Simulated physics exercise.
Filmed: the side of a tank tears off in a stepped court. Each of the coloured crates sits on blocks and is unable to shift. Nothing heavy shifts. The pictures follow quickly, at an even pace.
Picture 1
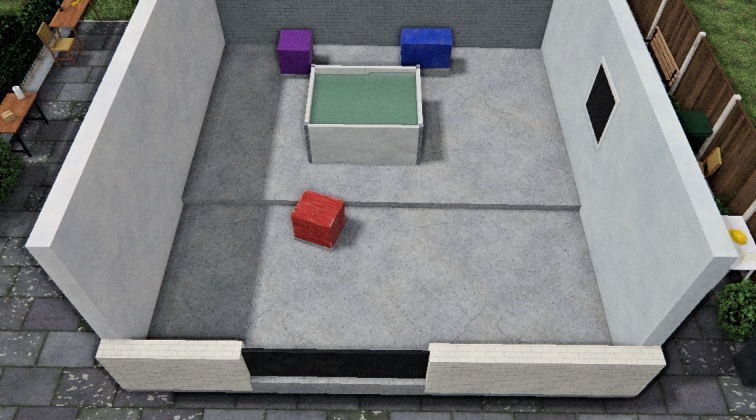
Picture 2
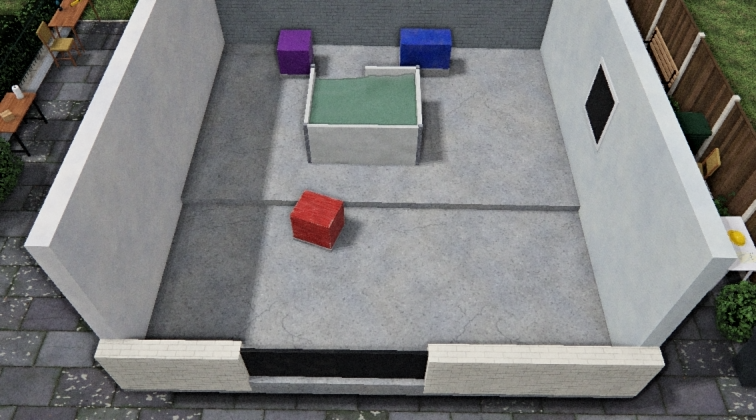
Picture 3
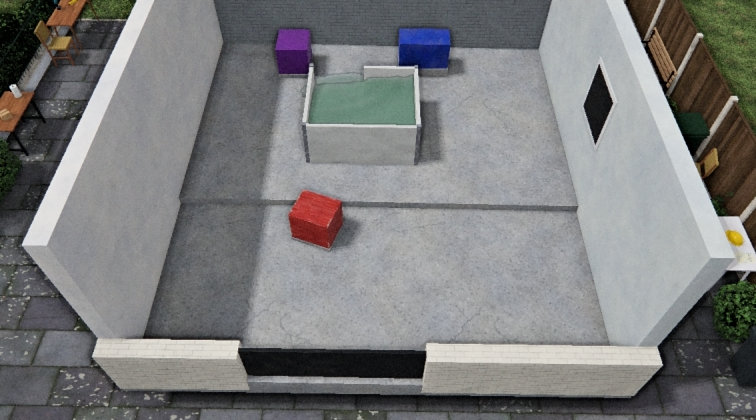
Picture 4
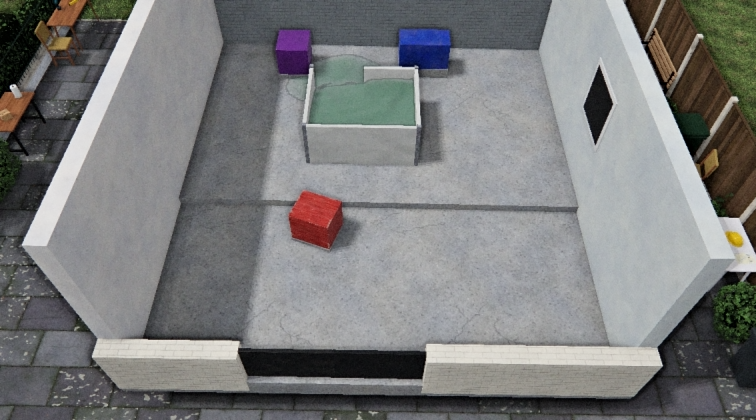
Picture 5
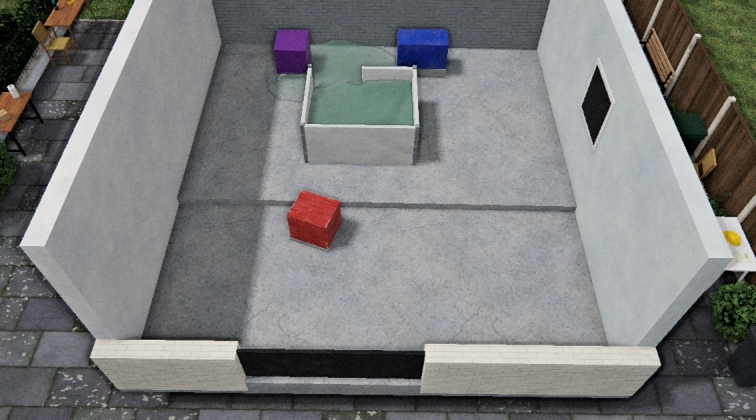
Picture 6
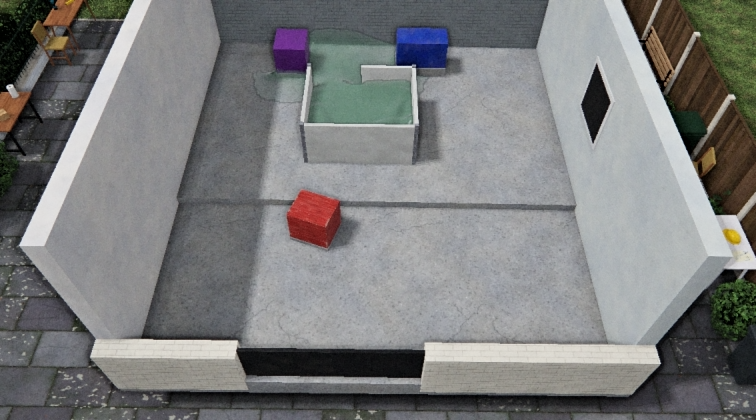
A walled tank opens at the back and green water spreads out between purple and blue crates.
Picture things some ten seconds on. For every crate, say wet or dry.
Outcome: The purple crate comes out wet; the red crate comes out wet; the blue crate comes out wet.
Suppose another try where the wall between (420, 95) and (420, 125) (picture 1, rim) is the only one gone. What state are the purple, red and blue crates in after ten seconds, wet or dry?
Purple stays untouched, red gets drenched, blue stays untouched.
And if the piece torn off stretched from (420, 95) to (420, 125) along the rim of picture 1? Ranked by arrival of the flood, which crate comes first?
The crate marked blue.
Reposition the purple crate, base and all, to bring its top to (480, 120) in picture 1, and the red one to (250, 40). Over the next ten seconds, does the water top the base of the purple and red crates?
Taking them in turn, purple is missed and red is overtopped.
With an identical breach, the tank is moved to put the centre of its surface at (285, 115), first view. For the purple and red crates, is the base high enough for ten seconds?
Well, the purple crate is drenched, and the red crate holds out too.
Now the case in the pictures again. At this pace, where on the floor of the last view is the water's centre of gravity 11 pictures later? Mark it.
The water centres close to (348, 95).
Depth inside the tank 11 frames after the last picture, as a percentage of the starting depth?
About 44 %.
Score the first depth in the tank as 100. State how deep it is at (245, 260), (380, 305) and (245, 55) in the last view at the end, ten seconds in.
Approx. values, in order: 4 %, 6 %, 6 %.
A moment on, water covers 15 % of the floor; the purple crate water round its plinth, the red crate not reached, the blue crate water round its plinth.
Next, water covers 20 % of the floor; the purple crate water round its plinth, the red crate not reached, the blue crate water round its plinth.
Then, water covers 40 % of the floor; the purple crate water round its plinth, the red crate not reached, the blue crate water round its plinth.
Later, water covers 80 % of the floor; the purple crate water round its plinth, the red crate water round its plinth, the blue crate water round its plinth.
In the end, water covers 95 % of the floor; the purple crate was topped, the red crate was topped, the blue crate was topped.
